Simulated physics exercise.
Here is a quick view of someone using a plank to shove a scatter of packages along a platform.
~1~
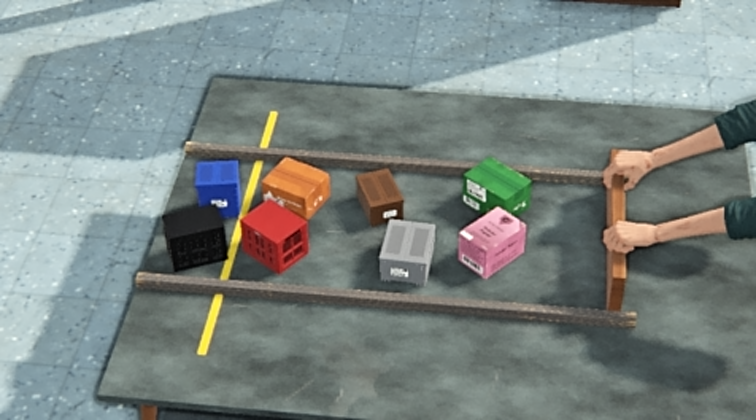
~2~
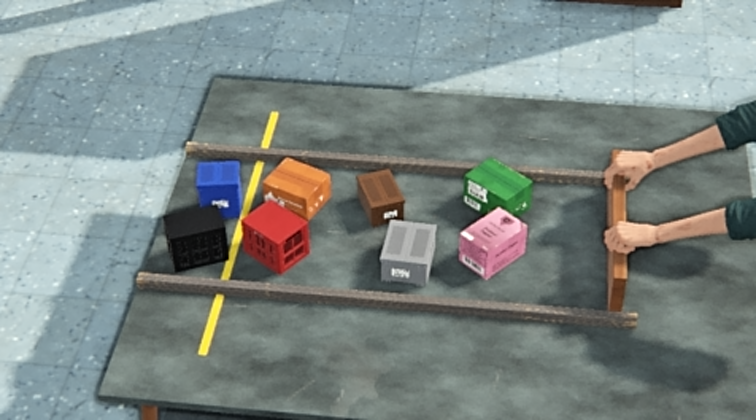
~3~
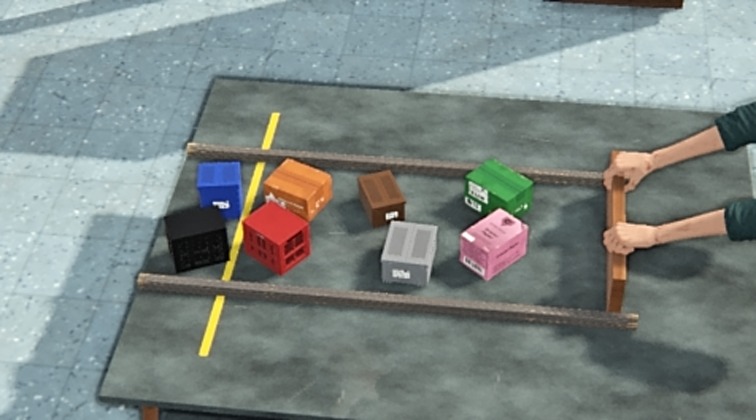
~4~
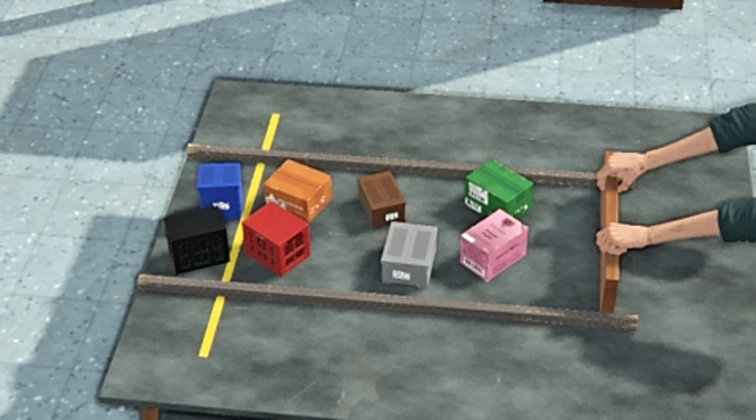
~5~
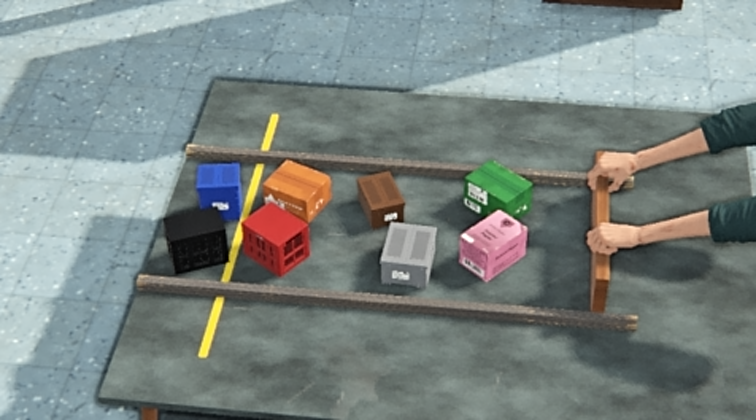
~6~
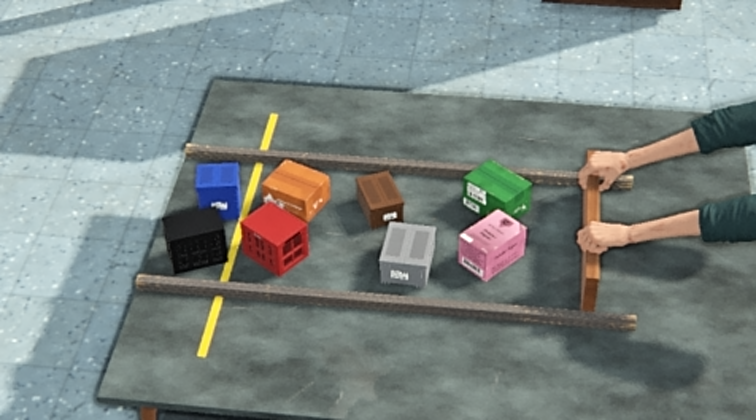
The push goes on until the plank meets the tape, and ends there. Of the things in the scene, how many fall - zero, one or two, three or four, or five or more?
Of those, three or four fall.
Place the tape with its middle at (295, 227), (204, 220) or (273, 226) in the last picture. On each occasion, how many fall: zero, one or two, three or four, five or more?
Just one or two; at least five; 3 or 4.
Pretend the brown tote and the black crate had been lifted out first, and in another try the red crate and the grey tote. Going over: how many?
The count is 2 in the first case and 1 in the second.
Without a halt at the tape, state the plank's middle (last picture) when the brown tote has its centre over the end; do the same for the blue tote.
Roughly (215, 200); for the second one, roughly (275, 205).
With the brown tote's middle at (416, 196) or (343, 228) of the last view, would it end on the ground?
In that order, it is not pushed off; is not pushed off.
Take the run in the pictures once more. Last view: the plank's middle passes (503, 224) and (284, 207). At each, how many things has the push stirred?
First 2, after that 8.
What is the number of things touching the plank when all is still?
The count is 2.
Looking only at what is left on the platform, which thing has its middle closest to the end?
The grey tote, that one.
Soon after, none off yet; black crate at rest near (196, 240); blue tote at rest near (219, 193); red crate at rest near (275, 239).
After that, none off yet; black crate at rest near (196, 240); blue tote at rest near (219, 193); red crate displaced a little near (264, 238).
And then, none off yet; black crate tilting well over near (127, 248); blue tote displaced about its own width near (196, 189); red crate displaced well along near (180, 229).
In the end, the number that fall off is three or four; gone, orange parcel, red crate, blue tote and black crate.
